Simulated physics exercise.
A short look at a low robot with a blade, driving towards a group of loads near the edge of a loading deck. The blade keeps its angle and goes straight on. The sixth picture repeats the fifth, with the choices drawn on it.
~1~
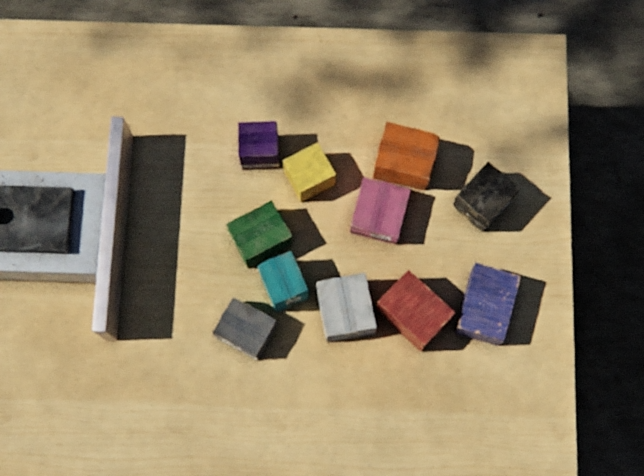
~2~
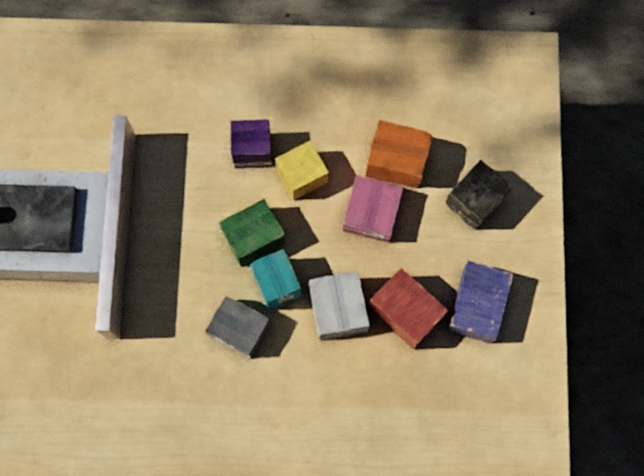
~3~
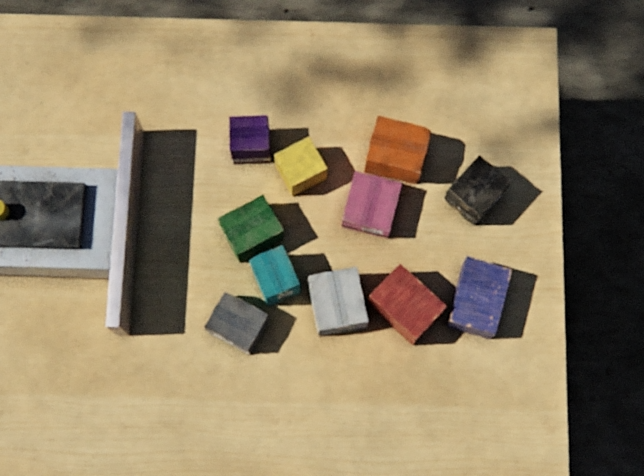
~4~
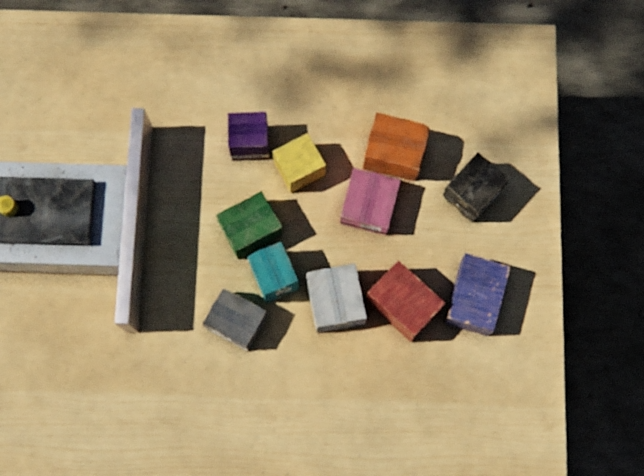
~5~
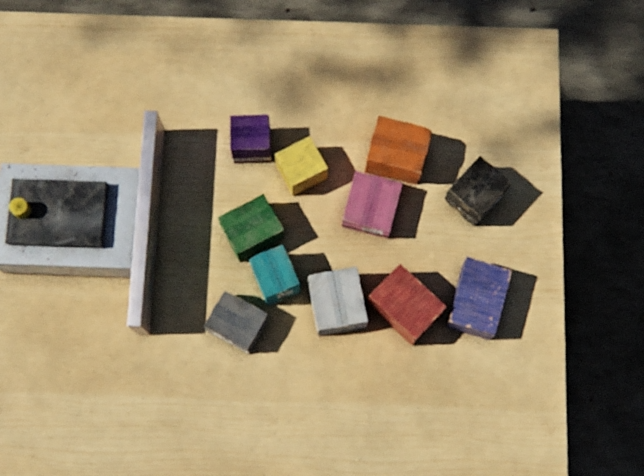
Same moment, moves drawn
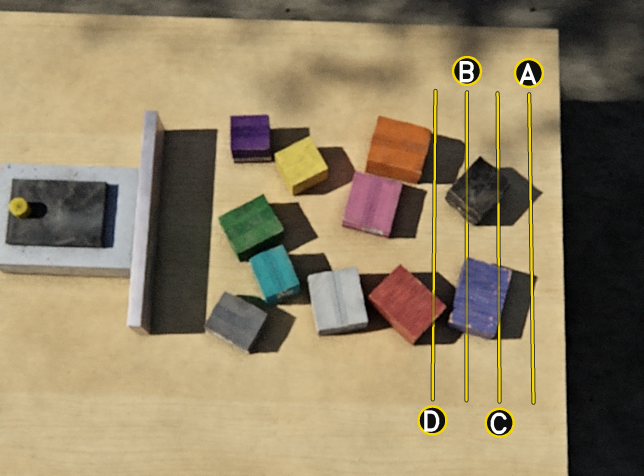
A low grey robot with a wide upright blade moves slowly rightward from the left side of a pale wooden deck, seen from high above in sunlight. Before it sit purple, yellow, orange, pink and black blocks, with green, turquoise, grey, white, red and blue ones below, near the deck's right edge. The blade closes some of the gap without touching them, while the view shifts slightly.
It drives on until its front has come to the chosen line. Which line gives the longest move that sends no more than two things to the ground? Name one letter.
It can go as far as D.
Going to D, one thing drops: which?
It is the blue crate.
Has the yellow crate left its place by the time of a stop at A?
Yes.
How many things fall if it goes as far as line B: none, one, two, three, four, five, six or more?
In all, three.
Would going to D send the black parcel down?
No.
On the marked copy, A at (531, 243); B at (467, 241); C at (499, 242); D at (434, 240).
With D. Early on, robot (169, 217); purple box (281, 140); grey parcel (277, 323).
Further on, robot (276, 220); blue crate (526, 297); black parcel (487, 189).
At the end, robot (355, 223); blue crate over the edge; black parcel (554, 189); one fallen.
As for the rest, A drops six; B drops three; C drops six.
